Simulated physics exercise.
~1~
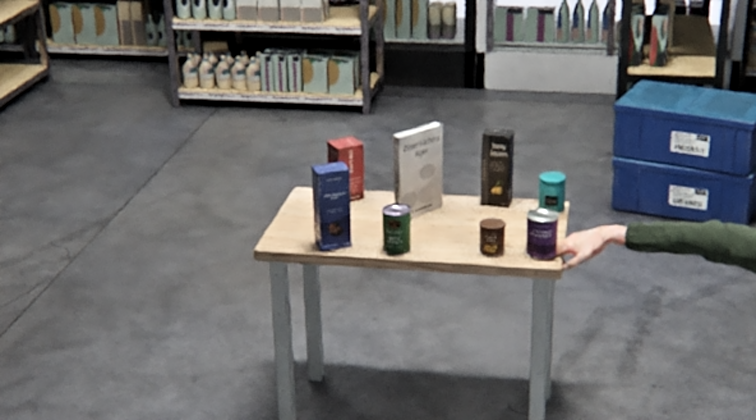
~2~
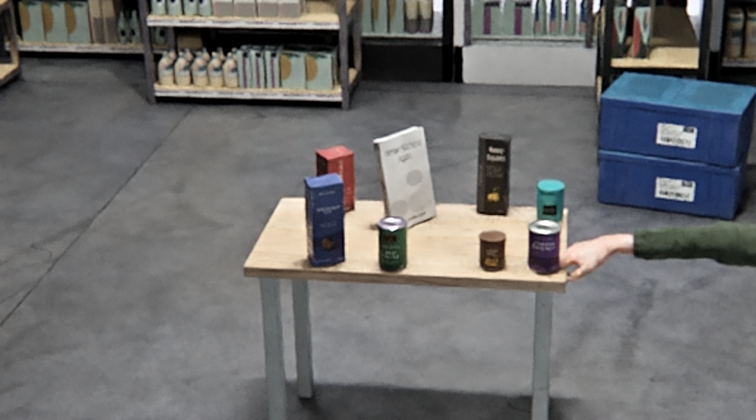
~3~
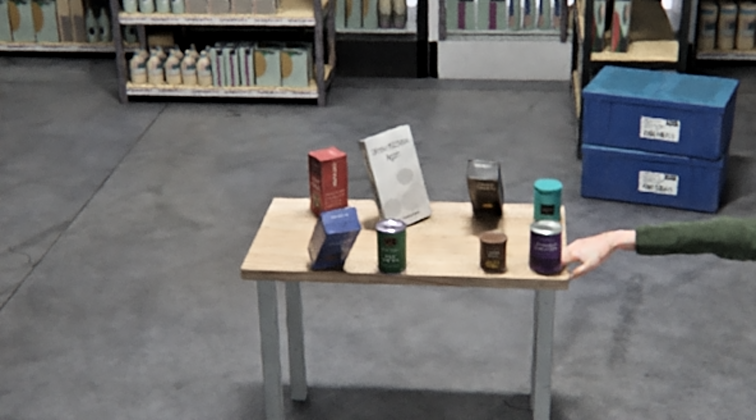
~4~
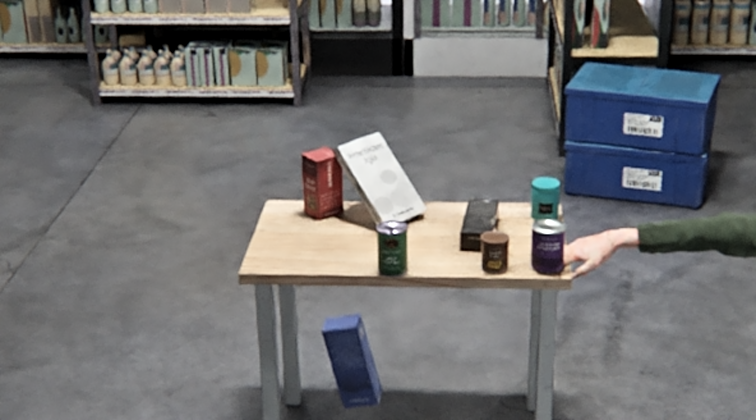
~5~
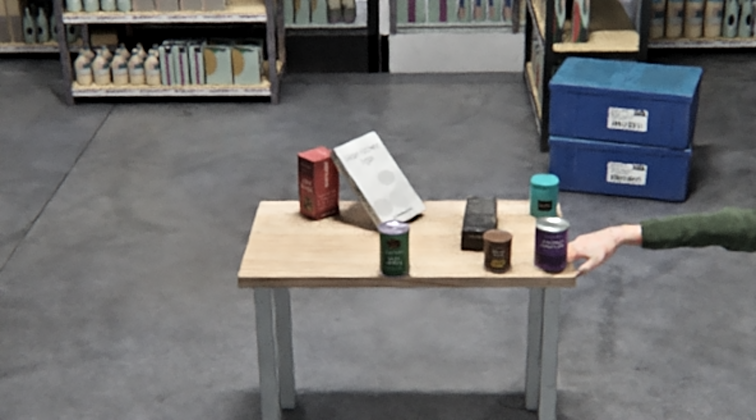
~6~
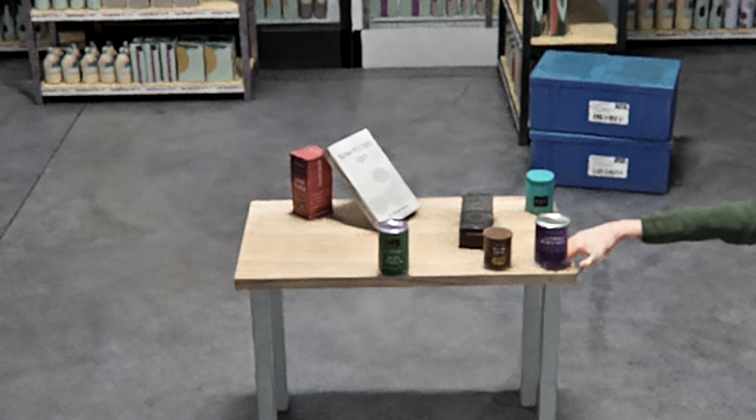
A light wooden side table, gripped at its right edge by a hand in a dark green sleeve, stands on a grey warehouse floor, seen from slightly above. At the back are a red carton, white book, black packet and turquoise jar; in front are a blue packet, green tin, brown tin and purple tin. The table jolts forward, and the white book starts leaning left. Then the blue packet and black packet tip. The blue packet drops off the front edge, while the black packet falls flat. Finally, the book rests slanted against the red carton, the others still upright.
